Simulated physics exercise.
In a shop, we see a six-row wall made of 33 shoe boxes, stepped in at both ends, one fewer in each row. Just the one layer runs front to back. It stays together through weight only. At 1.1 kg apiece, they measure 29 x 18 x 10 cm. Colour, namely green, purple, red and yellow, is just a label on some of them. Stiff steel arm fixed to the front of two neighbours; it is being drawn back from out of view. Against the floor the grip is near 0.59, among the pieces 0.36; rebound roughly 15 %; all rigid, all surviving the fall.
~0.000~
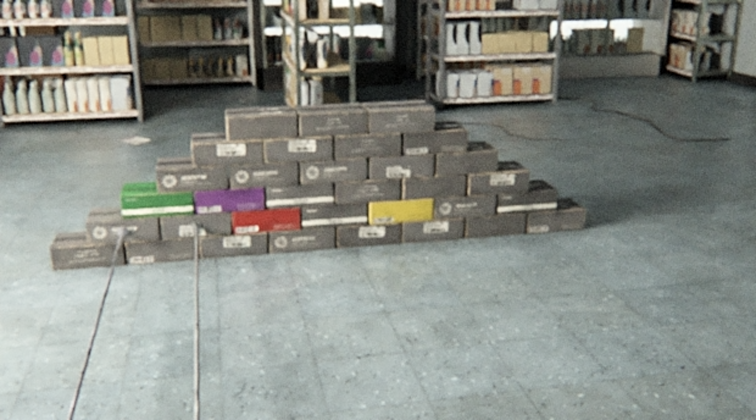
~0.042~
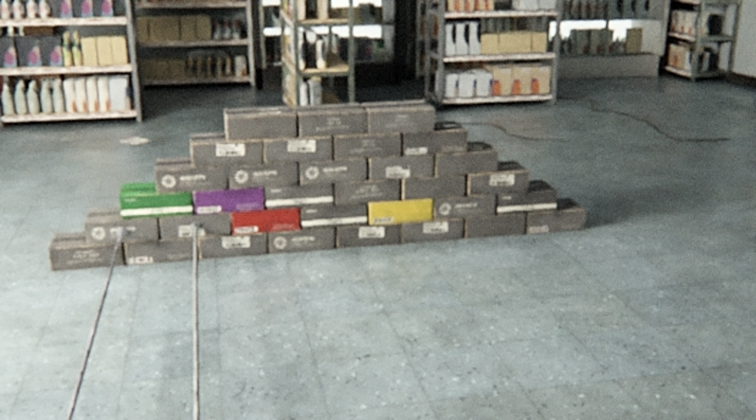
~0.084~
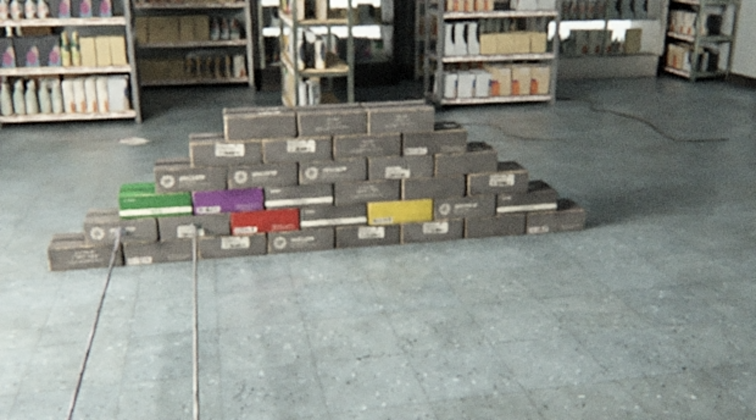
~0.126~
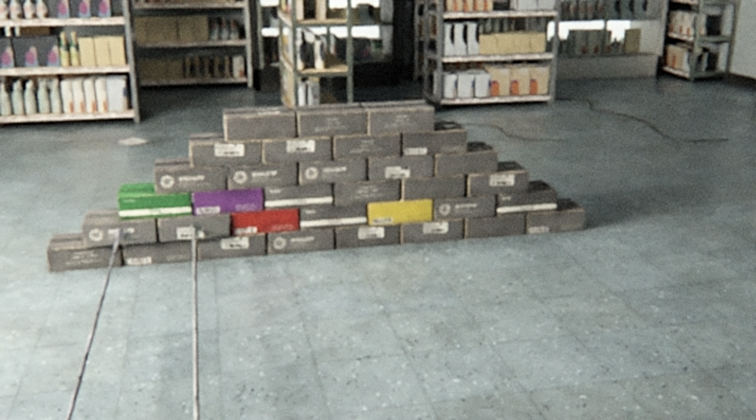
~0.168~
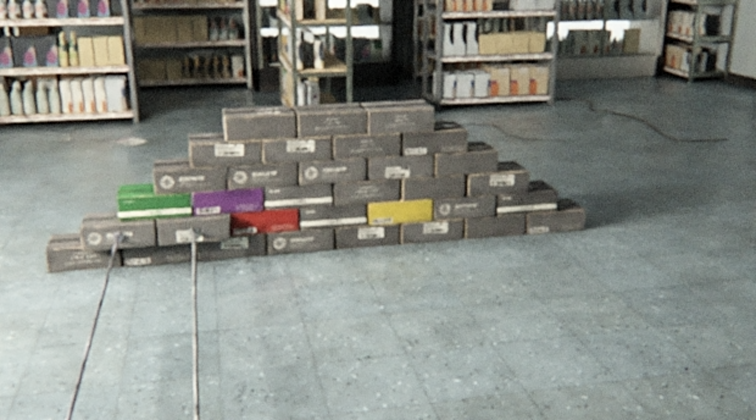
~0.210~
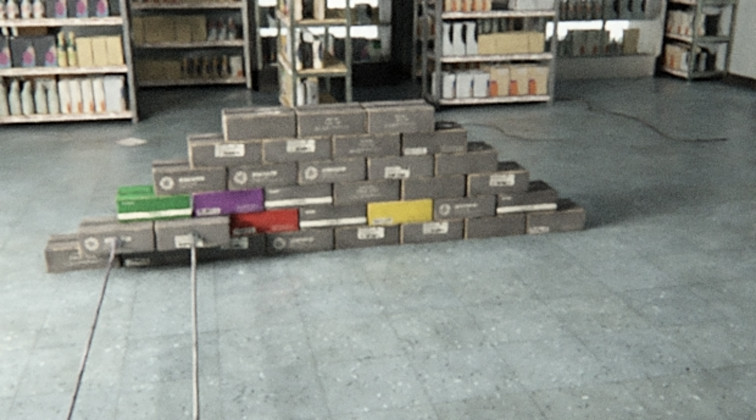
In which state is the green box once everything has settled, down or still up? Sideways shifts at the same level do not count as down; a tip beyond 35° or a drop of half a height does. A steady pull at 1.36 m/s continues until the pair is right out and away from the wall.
In the end the green box is down.
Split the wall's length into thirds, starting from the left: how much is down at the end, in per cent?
10 / 0 / 0 %, left to right.
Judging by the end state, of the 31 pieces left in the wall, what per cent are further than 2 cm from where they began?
15 per cent.
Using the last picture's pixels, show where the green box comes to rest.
About (168, 270).
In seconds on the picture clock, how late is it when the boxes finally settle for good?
0.5 s or so.
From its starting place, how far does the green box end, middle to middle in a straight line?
Straight-line shift: Approx. 34 cm.
Around 0.27 s, none of the 31 other boxes down, 6 disturbed; green box displaced 7 cm; purple box displaced 24 mm.
Around 0.32 s, none of the 31 other boxes down, 6 disturbed; green box tipped 11°; purple box displaced 26 mm.
Around 0.46 s, 1 of the 31 other boxes down; green box tipped 38°, 7 cm lower; purple box displaced 27 mm.
Around 0.58 s, 1 of the 31 other boxes down; green box tipped 28°, 15 cm lower; purple box displaced 27 mm.
Finally (0.9 s), 1 of the 31 other boxes down; green box 20 cm lower; purple box displaced 27 mm; red box unmoved. Seen by the last camera, middles, green box near (169, 270), purple box near (227, 197).
